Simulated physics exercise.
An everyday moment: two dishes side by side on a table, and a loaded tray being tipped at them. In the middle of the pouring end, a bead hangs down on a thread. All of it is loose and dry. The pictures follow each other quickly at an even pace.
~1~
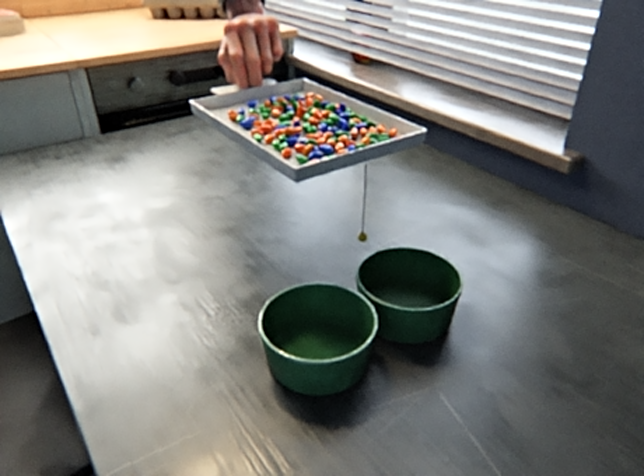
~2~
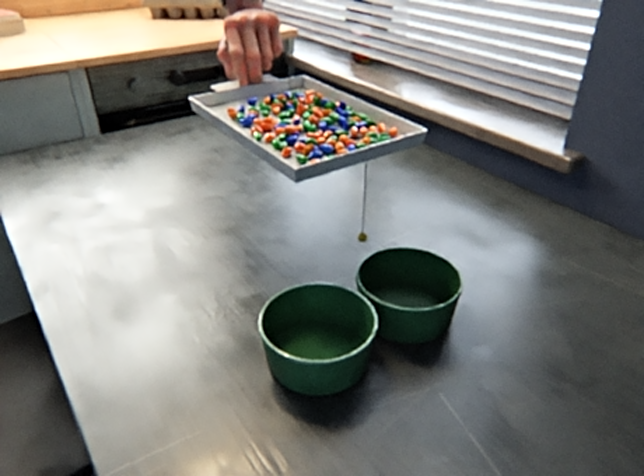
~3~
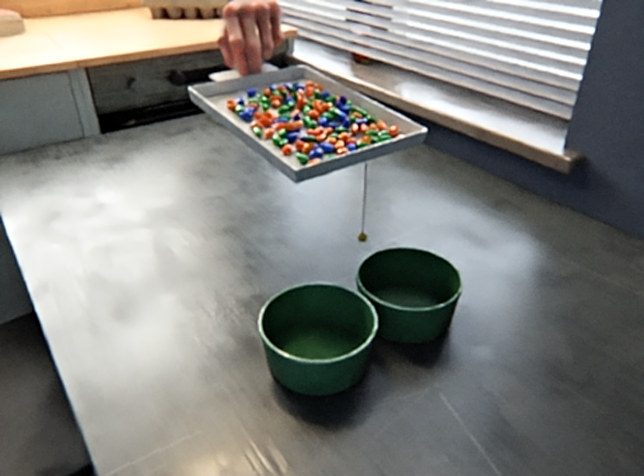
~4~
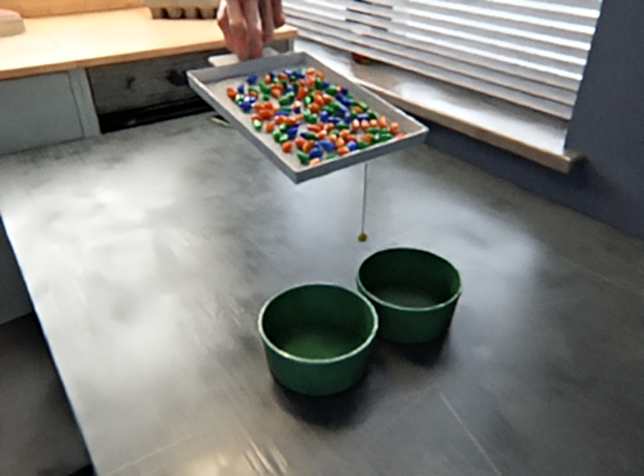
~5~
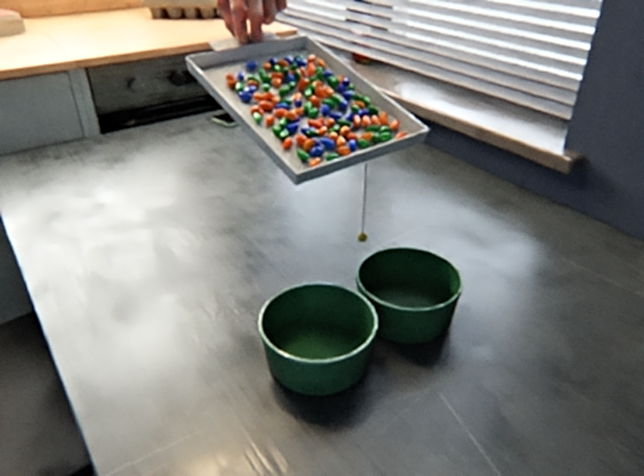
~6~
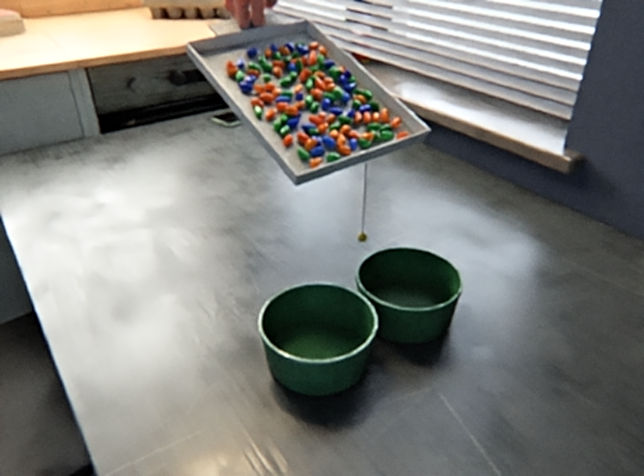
In a kitchen with slatted white blinds at the right, a dark, smooth tabletop is seen from above at an angle by a still camera. Two green dishes sit side by side below a pale tray of orange, blue and green jelly beans, with a small bead hanging from its near edge. A hand at the tray's far side raises that end steadily, increasing the slant towards the dishes.
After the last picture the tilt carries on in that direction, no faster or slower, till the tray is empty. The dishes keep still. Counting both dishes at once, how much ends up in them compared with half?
Honestly, the catch comes out above half of the load.
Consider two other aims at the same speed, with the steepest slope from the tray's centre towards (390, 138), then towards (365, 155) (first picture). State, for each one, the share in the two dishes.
In turn some 20 and 70 per cent.
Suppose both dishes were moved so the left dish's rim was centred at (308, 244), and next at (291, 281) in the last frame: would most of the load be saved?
Result, first setup: A minority share; second setup: A minority share.
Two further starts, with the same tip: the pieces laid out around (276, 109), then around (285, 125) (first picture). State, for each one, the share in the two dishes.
Roughly 80 per cent, then roughly 90 per cent.
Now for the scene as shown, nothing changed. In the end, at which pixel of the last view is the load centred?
At about (398, 315), give or take.
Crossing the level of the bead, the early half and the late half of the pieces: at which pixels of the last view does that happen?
I'd say close to (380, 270) at first and close to (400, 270) later on.
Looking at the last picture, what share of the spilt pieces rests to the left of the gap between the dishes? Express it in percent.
Roughly 40 in a hundred.
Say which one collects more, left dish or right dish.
That's the right side.
Shortly afterwards, tray tipped steeply; the whole lot on the tray.
Next, tray tipped right over; all but a few on the tray; only a few in the left dish.
Some moments later, tray tipped past a quarter turn; near a quarter in the left dish; near two thirds in the right dish; a little outside both.
In the end, tray tipped past a quarter turn; near a quarter in the left dish; near two thirds in the right dish; a little outside both.
